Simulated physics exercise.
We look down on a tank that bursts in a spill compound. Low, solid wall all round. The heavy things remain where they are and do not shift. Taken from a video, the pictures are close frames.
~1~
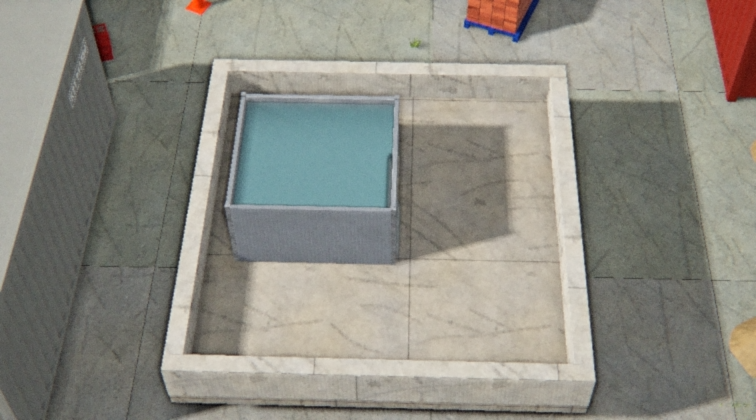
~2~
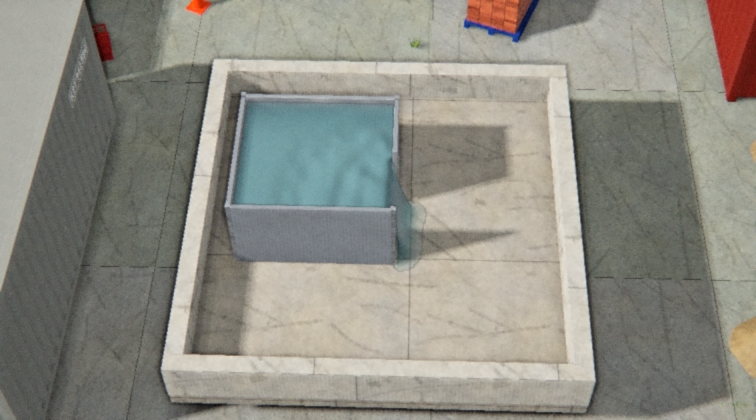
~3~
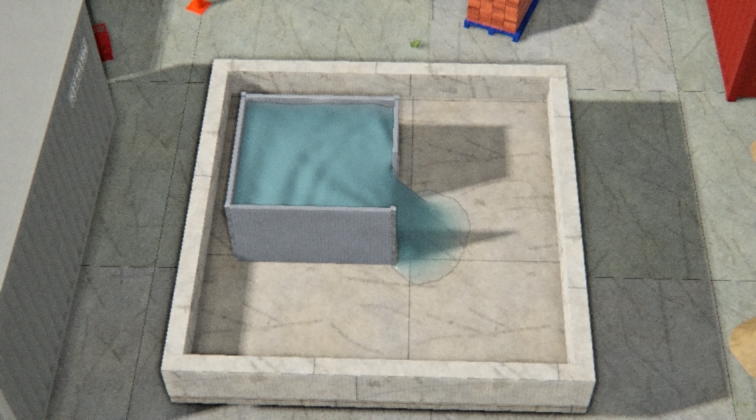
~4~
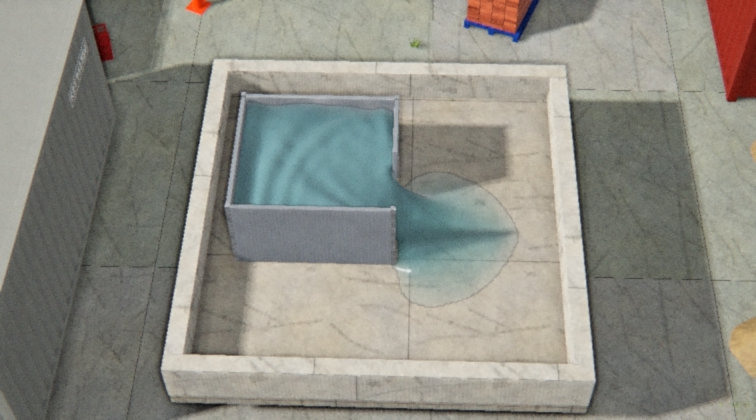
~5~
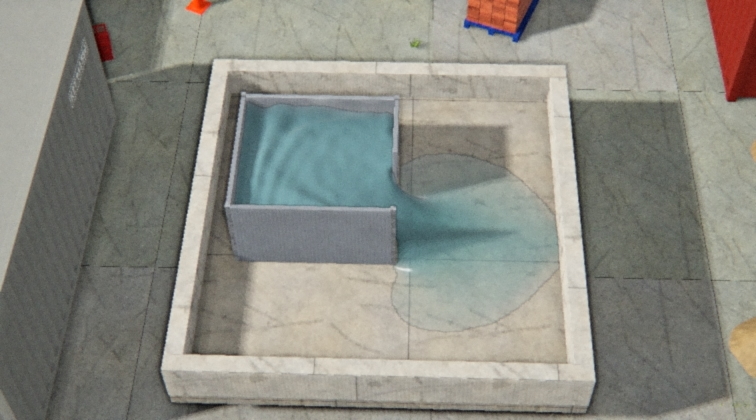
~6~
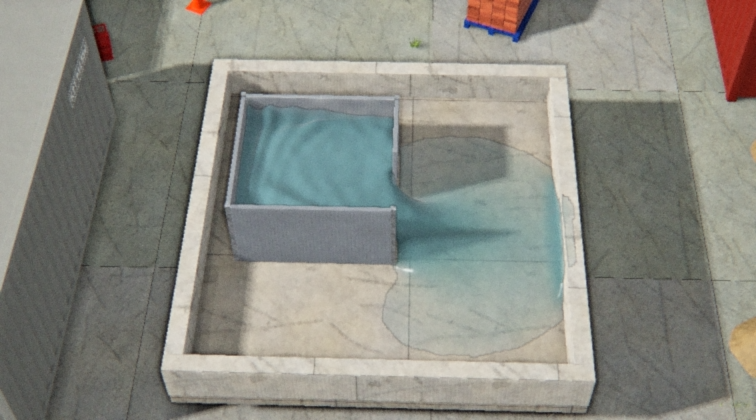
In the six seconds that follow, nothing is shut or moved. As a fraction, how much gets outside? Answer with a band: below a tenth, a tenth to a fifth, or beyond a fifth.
Below a tenth.
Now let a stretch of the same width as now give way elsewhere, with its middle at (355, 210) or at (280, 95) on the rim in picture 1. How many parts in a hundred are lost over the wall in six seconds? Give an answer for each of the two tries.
That's 4 in a hundred for the first try and 10 in a hundred for the second.
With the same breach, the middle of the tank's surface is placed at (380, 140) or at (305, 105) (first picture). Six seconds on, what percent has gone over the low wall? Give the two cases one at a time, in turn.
Near 6 percent, then near 2 percent.
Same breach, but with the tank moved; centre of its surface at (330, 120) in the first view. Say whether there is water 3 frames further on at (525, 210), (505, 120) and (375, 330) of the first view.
In sequence: Drenched, drenched and spared.
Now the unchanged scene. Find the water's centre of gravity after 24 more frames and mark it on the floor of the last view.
Centre point: Around (381, 227).
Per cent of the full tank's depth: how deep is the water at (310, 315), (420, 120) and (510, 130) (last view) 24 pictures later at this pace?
Going in order, that's 6, 10 and 20 %.
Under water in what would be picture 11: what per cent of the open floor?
Some 50 per cent.
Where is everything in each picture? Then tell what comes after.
The water tank at (316, 154) is whole and still, in the first frame.
Water pours out at (392, 213) and has run to (399, 267), in the second frame.
The front is at (460, 213), out from the gap at (392, 216), in the third frame.
The front is at (512, 231), out from the gap at (392, 219), in the fourth frame.
The front is at (557, 260), out from the gap at (392, 219), in the fifth frame.
Water pours out at (392, 218) and has run to (561, 311), in the sixth frame.
A moment on, water covers 45 % of the floor; the low wall has let 0 % over.
Next, water covers 50 % of the floor; the low wall has let 1 % over.
Then, water covers 55 % of the floor; the low wall has let 3 % over.
Later, water covers 80 % of the floor; the low wall has let 3 % over.
In the end, water covers 80 % of the floor; the low wall has let 4 % over.
